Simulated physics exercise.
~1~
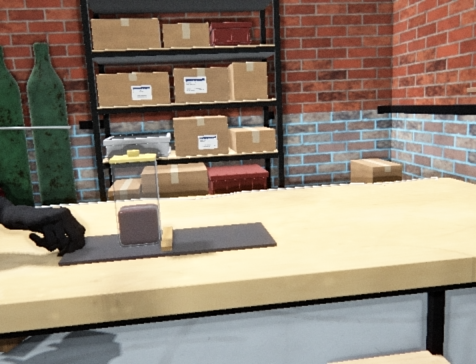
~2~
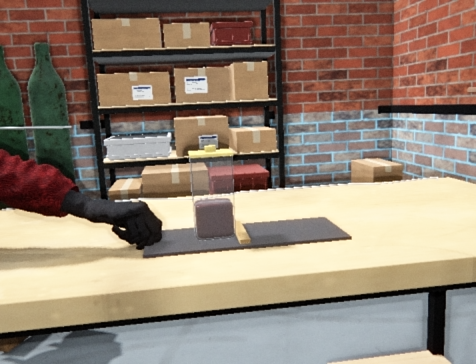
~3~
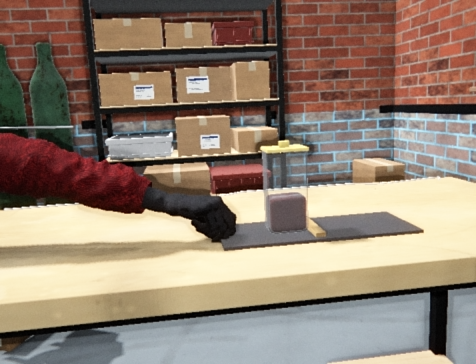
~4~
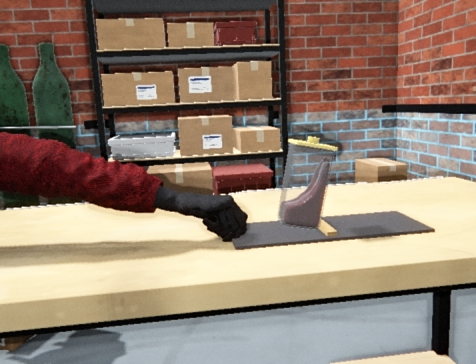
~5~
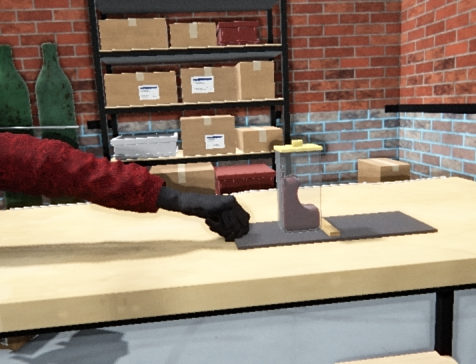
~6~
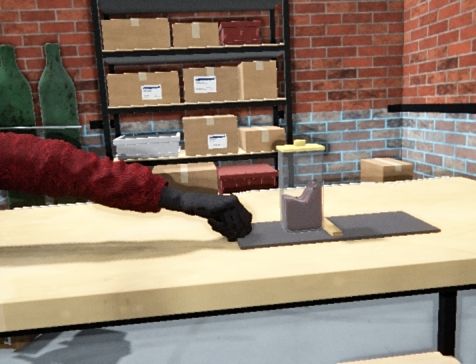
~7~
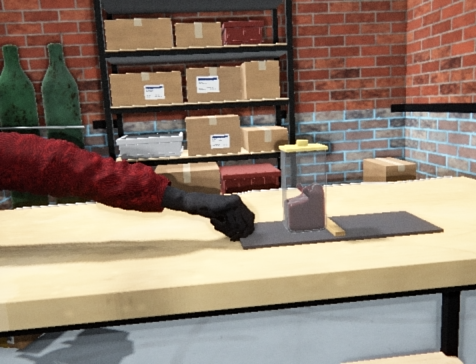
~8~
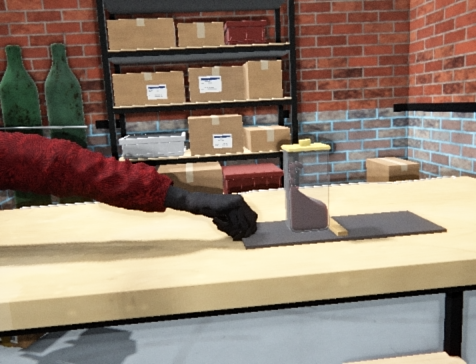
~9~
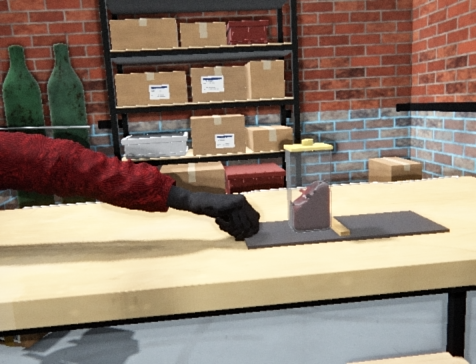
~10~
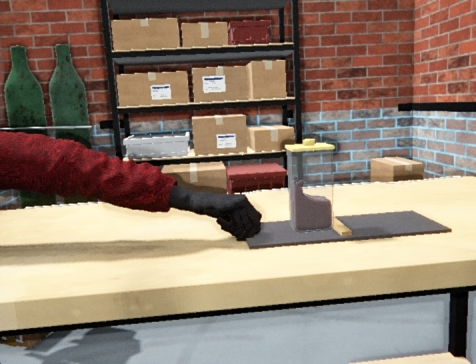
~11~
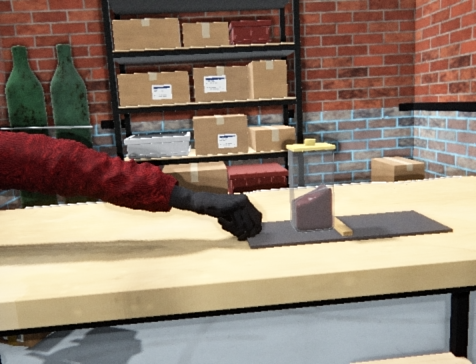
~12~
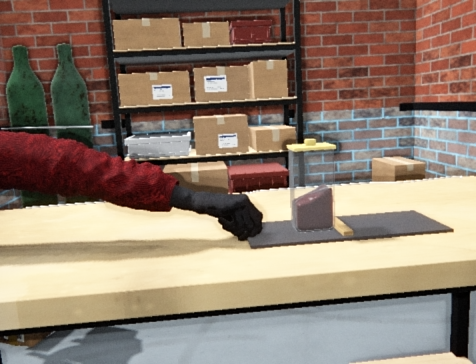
A gloved hand slides a board right and stops; the capped flask tips, then settles upright.
